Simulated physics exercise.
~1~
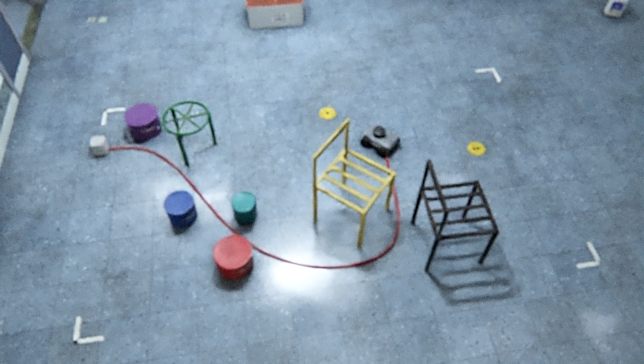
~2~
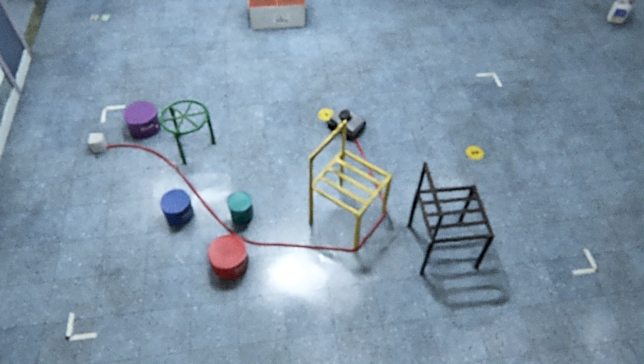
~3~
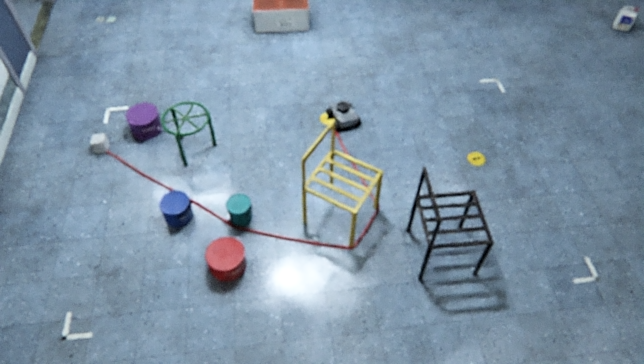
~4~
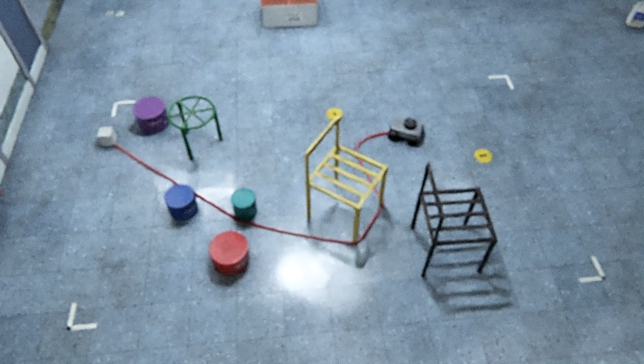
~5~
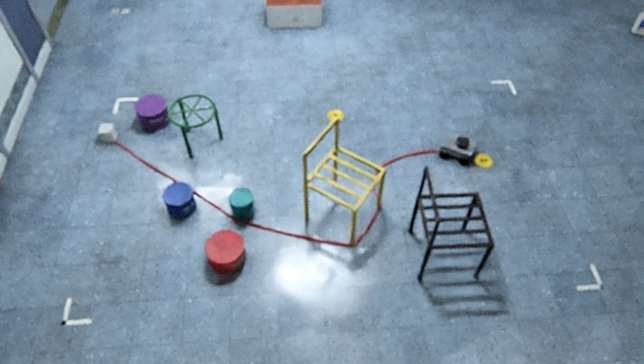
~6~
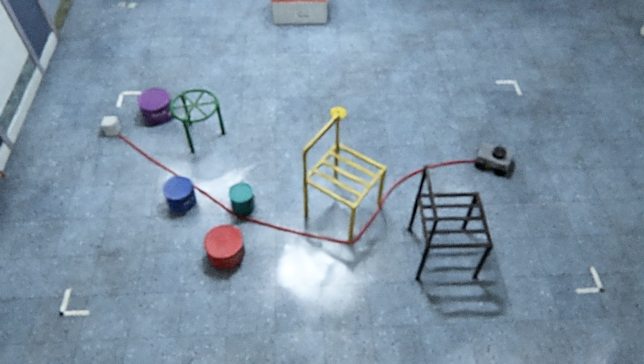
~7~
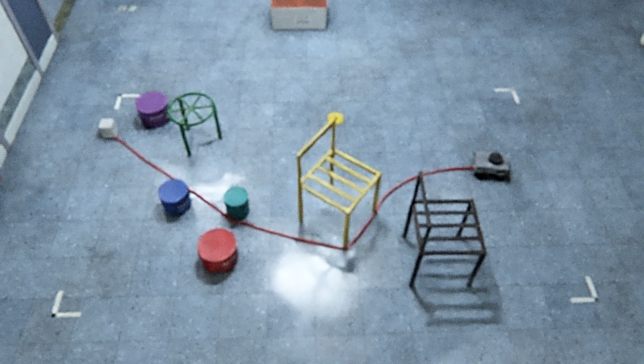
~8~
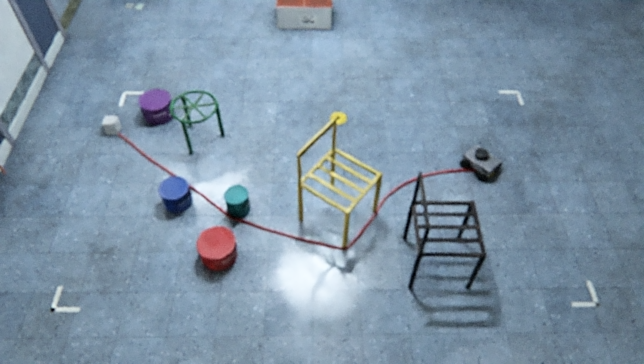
On a blue-grey tiled floor, a small dark cart trails a red lead that runs from a pale block at the left, past coloured bins and a green stool, and around a yellow chair. The cart first moves left and up to a yellow mark behind the yellow chair, and the lead pulls straighter near the blue bin. It then turns and drives right, passing behind the black chair to a second yellow mark. There it covers the mark, turning slightly in place. At the end it sits at the right, the lead still curving round the upright yellow chair.
